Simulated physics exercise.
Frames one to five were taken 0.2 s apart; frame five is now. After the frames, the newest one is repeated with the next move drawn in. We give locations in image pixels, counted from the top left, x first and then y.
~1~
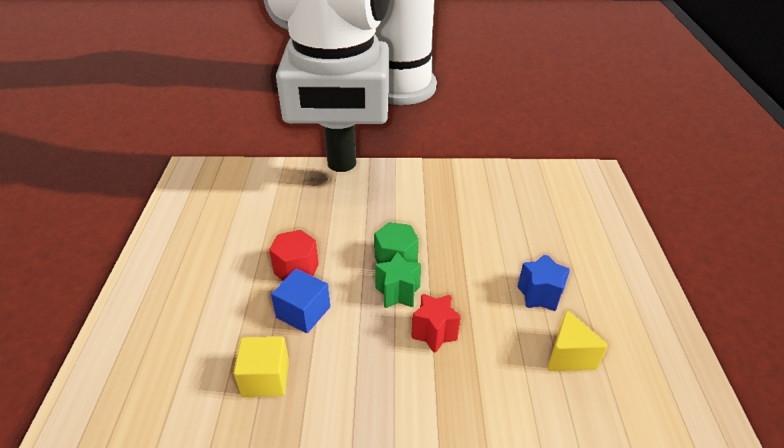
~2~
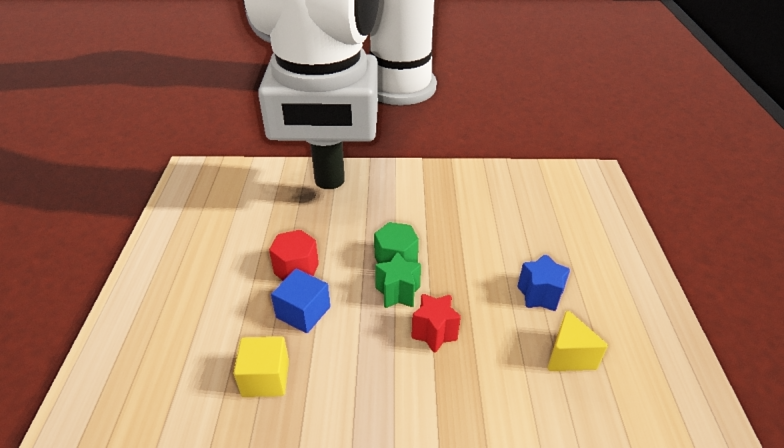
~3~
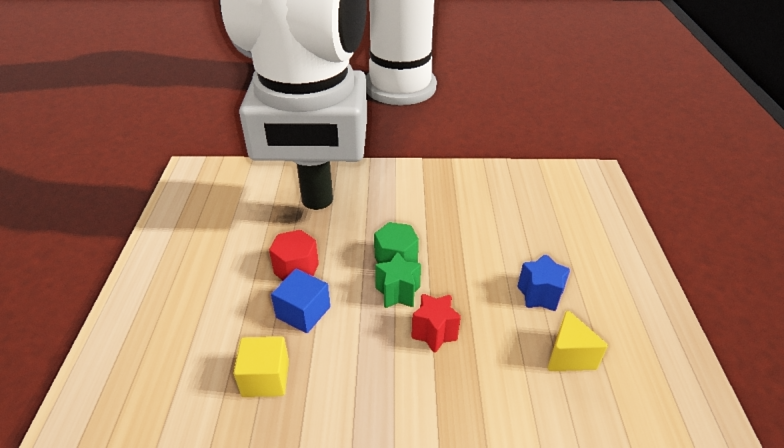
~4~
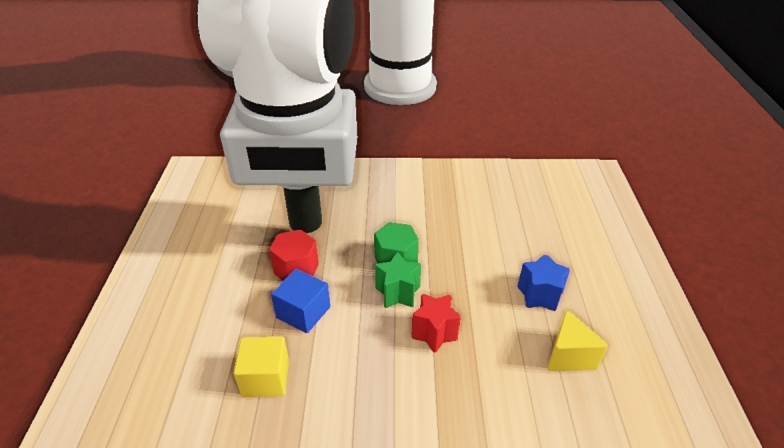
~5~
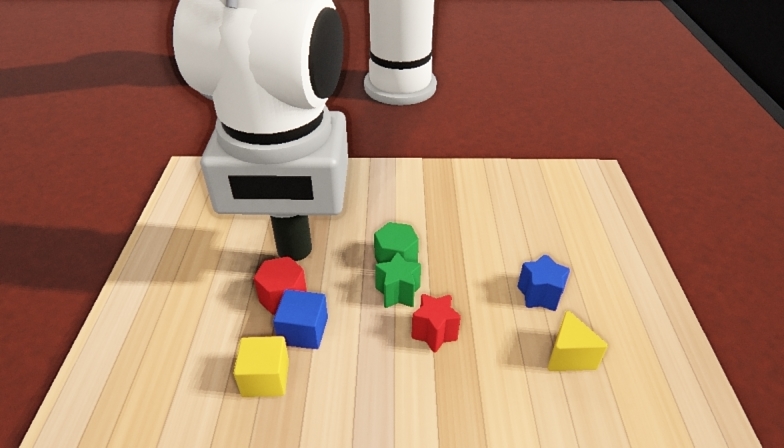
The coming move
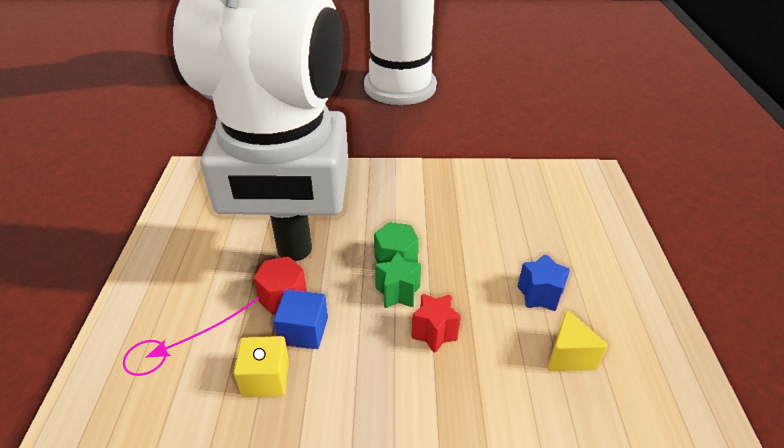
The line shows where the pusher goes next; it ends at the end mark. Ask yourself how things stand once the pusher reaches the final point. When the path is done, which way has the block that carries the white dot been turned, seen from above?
It swings round clockwise.
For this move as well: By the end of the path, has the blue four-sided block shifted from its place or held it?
The blue four-sided block will be pushed away from where it stands.
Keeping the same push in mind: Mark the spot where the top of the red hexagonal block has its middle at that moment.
Somewhere near (236, 324).
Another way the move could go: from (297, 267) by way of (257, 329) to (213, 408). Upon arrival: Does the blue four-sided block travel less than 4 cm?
Final answer: Yes.
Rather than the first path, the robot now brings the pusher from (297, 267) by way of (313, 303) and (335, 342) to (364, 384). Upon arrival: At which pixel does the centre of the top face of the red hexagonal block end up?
Its top centre is at about (270, 298).
The line goes from (297, 267) over (257, 299) and (206, 331) to (145, 357); the dot is on the yellow four-sided block.
On the path given first. One third of the way, pusher (252, 282); yellow four-sided block (261, 359), turned 20° clockwise; red hexagonal block (249, 310), turned 30° anticlockwise; blue four-sided block (297, 322), turned 50° anticlockwise.
Two thirds of the way, pusher (199, 313); yellow four-sided block (262, 360), turned 25° clockwise; red hexagonal block (236, 324), turned 80° anticlockwise; blue four-sided block (297, 323), turned 55° anticlockwise.
At the end, pusher (136, 340); yellow four-sided block (262, 360), turned 25° clockwise; red hexagonal block (236, 324), turned 80° anticlockwise; blue four-sided block (297, 323), turned 55° anticlockwise.
